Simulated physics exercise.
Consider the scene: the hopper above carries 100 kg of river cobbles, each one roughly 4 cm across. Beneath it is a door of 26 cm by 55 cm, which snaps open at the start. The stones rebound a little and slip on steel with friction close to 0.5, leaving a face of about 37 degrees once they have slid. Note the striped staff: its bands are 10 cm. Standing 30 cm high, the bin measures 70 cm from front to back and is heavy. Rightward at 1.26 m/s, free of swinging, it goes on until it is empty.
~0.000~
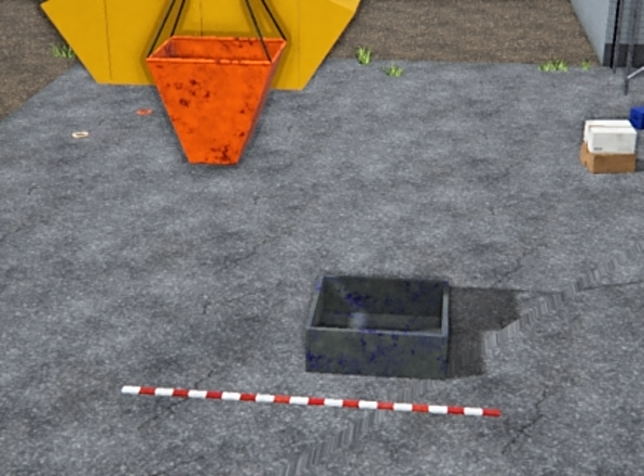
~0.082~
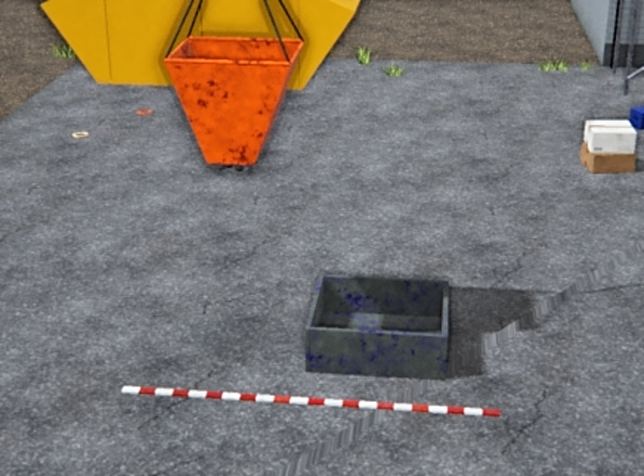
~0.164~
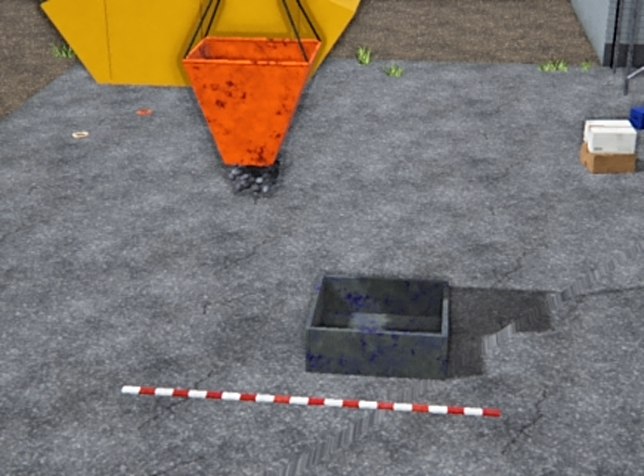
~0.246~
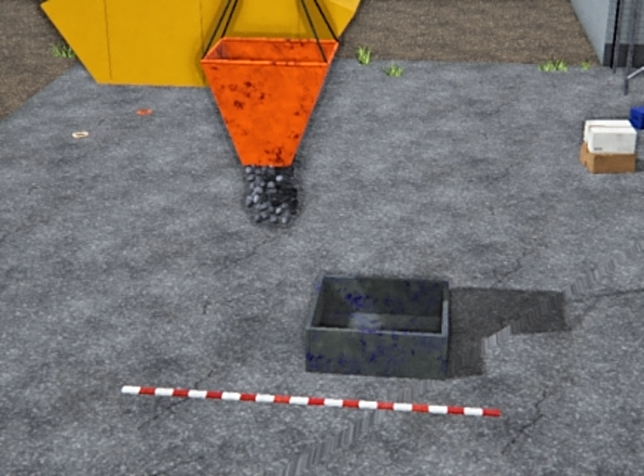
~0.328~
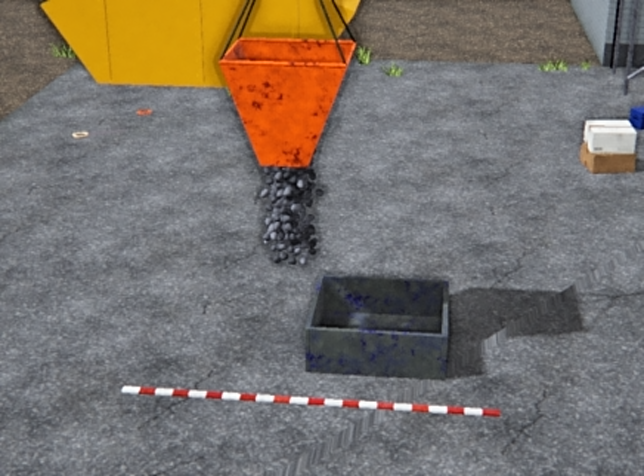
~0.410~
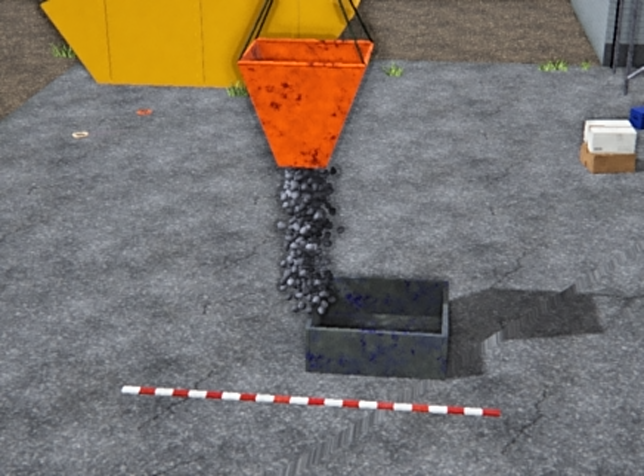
On a grey paved yard, an orange hopper hanging from dark cables moved steadily right, then dark rounded stones began pouring from its bottom, the stream lengthening down to the left edge of an open box.
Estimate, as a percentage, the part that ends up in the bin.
I would say roughly 92 per cent.
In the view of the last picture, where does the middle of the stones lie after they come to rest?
Centre at rest: Roughly (384, 331).
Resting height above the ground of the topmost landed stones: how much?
24 cm.
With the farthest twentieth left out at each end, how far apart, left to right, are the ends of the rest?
Around 90 centimetres.
After 0.7 s, 0 % in the hopper, 8 % falling or lying left of the bin, 92 % falling or lying in the bin; the stones farthest right are at (418, 332).
After 1.1 s, 0 % in the hopper, 8 % falling or lying left of the bin, 92 % falling or lying in the bin; the stones farthest right are at (440, 325).
After 1.7 s, 0 % in the hopper, 8 % falling or lying left of the bin, 92 % falling or lying in the bin; the stones farthest right are at (440, 335).
After 2.6 s, 0 % in the hopper, 8 % falling or lying left of the bin, 92 % falling or lying in the bin; the stones farthest right are at (440, 335).
After 4.5 s, 0 % in the hopper, 8 % left of the bin, 92 % in the bin; the stones farthest right are at (440, 335).
